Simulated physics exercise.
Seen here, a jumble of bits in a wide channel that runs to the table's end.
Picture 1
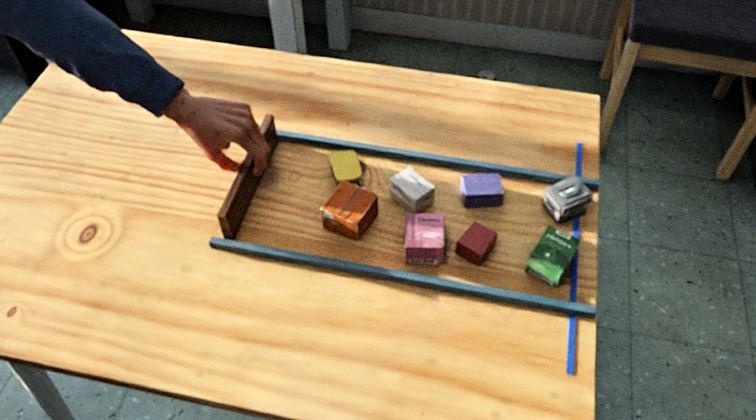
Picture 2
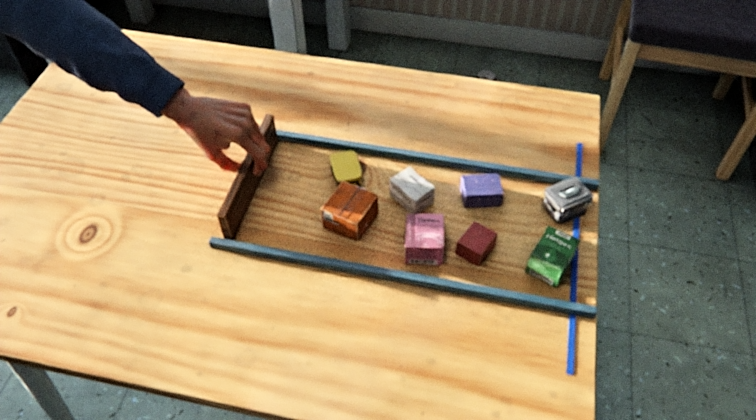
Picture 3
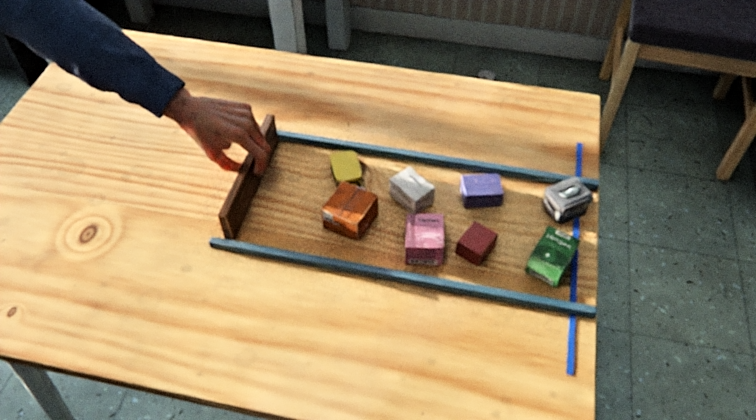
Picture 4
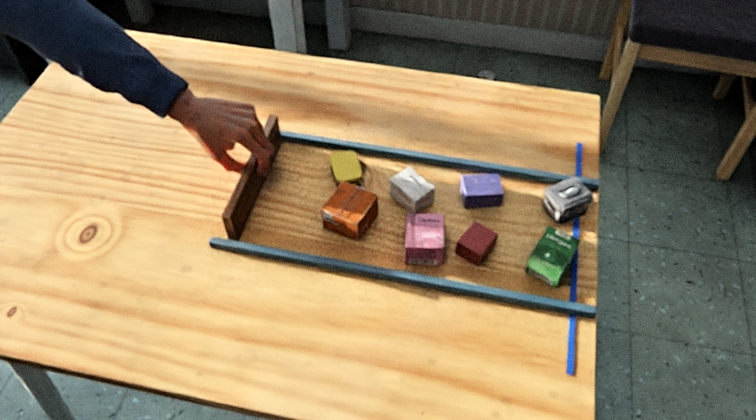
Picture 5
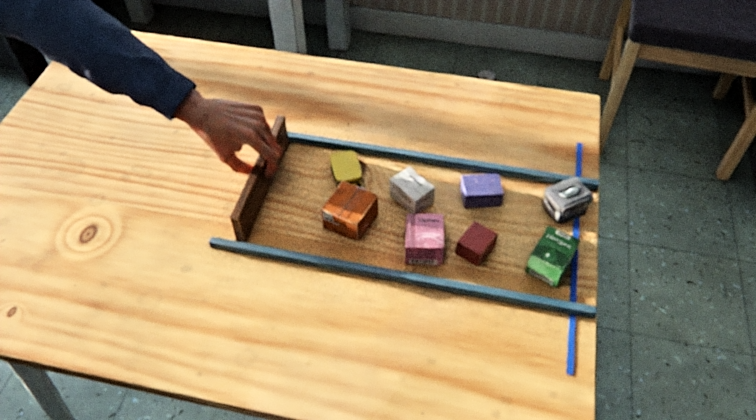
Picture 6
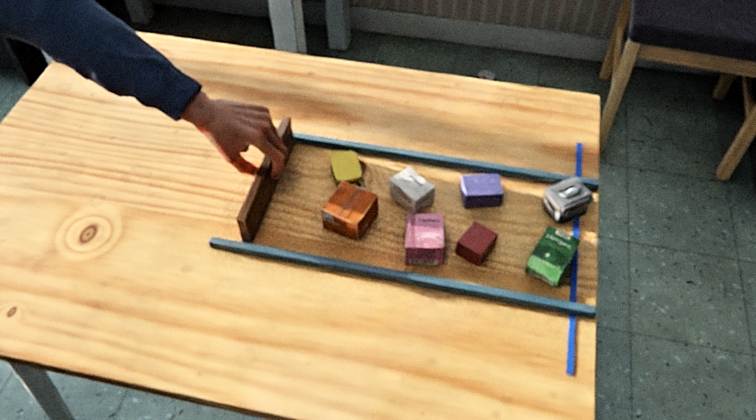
At first, a hand holds an upright brown board across the left end of a channel on a wooden table, with small coloured boxes scattered to its right and blue tape near the table's edge. Then the hand slides the board slightly to the right, while the boxes stay still.
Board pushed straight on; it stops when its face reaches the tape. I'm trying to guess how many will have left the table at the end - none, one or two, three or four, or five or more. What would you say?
I would say five or more.
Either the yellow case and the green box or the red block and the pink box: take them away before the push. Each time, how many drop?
Fallen: 4 in the first try, 4 in the other.
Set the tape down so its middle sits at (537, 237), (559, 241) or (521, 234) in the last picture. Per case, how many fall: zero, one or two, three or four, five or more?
So, one after another, I'd give three to four; five or more; three to four.
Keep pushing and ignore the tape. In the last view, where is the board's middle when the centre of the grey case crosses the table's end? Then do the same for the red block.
With the grey case it sits around (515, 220), with the red block around (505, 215).
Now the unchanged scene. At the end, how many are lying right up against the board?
So the total is 2.
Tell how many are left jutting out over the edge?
So the number is 2.
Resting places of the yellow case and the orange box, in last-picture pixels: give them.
The yellow case at (593, 216), the orange box at (600, 252).
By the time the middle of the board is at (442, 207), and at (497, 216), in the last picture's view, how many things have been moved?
The counts are 7 and 8.
Soon after, none off yet; grey case at rest near (566, 201); green box at rest near (552, 256); red block moving near (485, 245).
In the end, the number that fall off is five or more; gone, white box, pink box, blue block, red block, green box and grey case.
